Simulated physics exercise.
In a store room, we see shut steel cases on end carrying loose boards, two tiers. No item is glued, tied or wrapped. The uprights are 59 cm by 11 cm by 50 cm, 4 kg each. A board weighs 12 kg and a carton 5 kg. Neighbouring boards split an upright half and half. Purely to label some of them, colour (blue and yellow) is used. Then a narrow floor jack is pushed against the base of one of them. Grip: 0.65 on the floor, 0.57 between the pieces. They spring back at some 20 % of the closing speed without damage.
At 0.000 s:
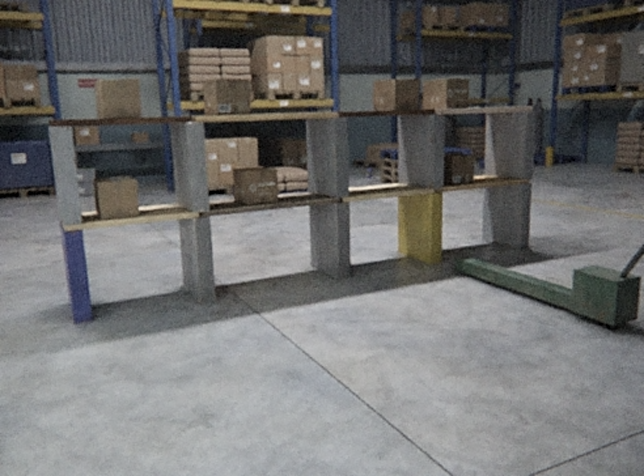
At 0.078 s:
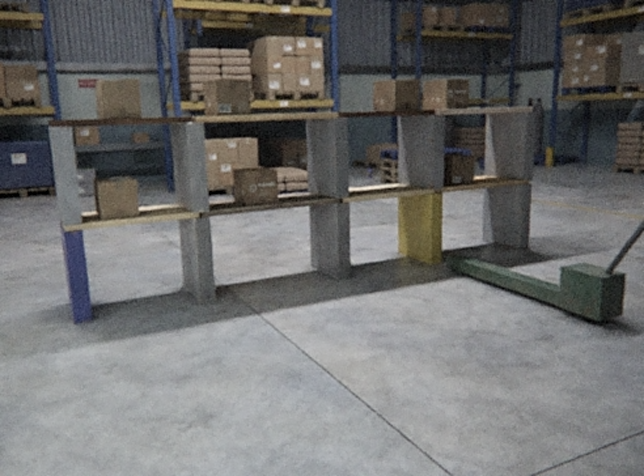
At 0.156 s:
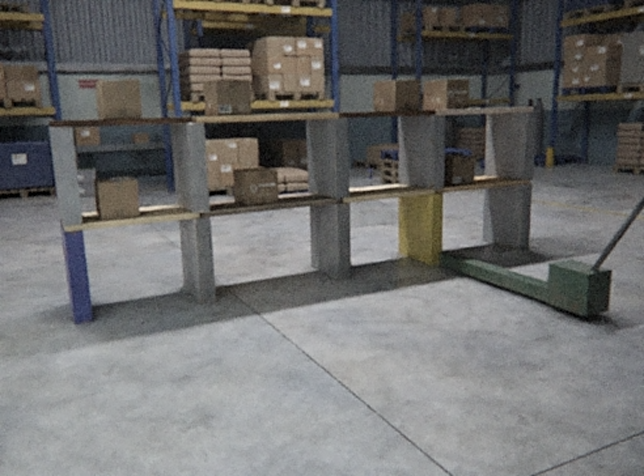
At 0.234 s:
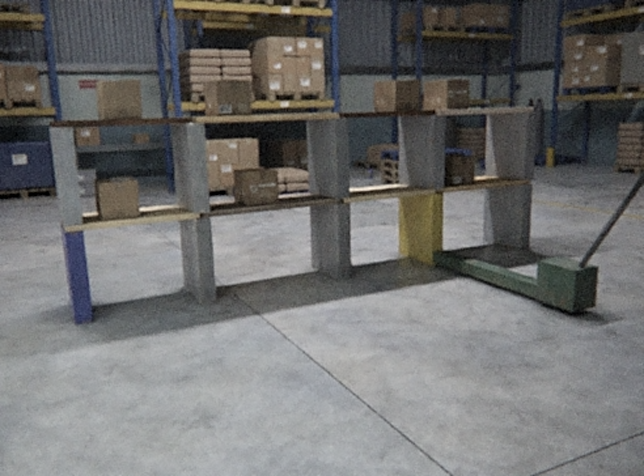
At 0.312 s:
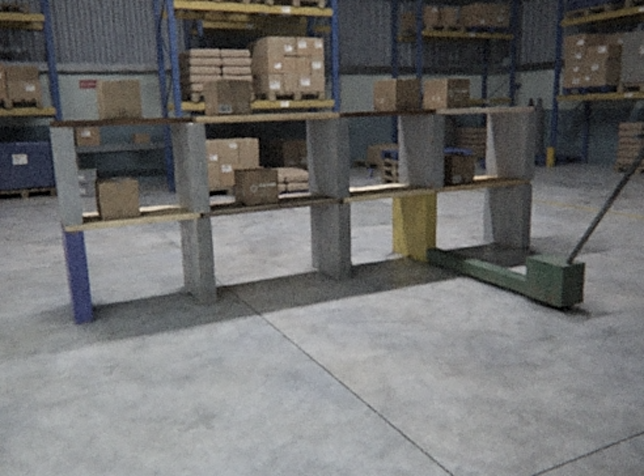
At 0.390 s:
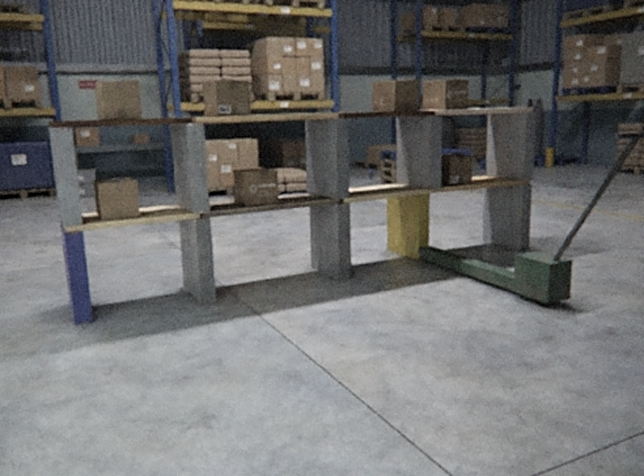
Green pallet jack sliding left across a warehouse floor to a two-tier board shelf, then pushing its yellow lower upright leftward.
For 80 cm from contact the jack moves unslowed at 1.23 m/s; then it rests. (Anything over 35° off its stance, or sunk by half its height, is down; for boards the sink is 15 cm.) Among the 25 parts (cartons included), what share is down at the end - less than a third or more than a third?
I would say upwards of a third of them.
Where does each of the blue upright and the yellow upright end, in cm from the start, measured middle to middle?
Well, the blue finishes about 40 cm from where it began, while the yellow finishes about 110 cm from its start.
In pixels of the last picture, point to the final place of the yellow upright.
It settles close to (369, 231) in the last view.
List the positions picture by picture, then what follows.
In the first picture (each place is the centre of the face we see best), jack tip (463, 263) 31 cm short; yellow upright (414, 225); blue upright (79, 278); all as stacked.
Jack tip (455, 261) 21 cm short; yellow upright (414, 225), in the second picture.
Jack tip (447, 259) 12 cm short; yellow upright (414, 225), in the third picture.
Jack tip (440, 256) 20 mm short; yellow upright (415, 226), in the fourth picture.
Jack tip (433, 254) 8 cm in; yellow upright (409, 224) moved 9 cm; one has shifted, in the fifth picture.
Jack tip (426, 252) 17 cm in; yellow upright (402, 223) moved 18 cm; blue upright (79, 279); 5 have shifted, in the sixth picture.
By 1.12 s, 7 of the 25 pieces down; yellow upright tilted 4°.
By 1.90 s, 20 of the 25 pieces down; yellow upright on its side; blue upright tilted 9°.
When it is over (3.8 s), 25 of the 25 pieces down; yellow upright on its side; blue upright on its side. That is 100 per cent. In pixels of the last frame, middles, yellow upright near (369, 231), blue upright near (19, 314).
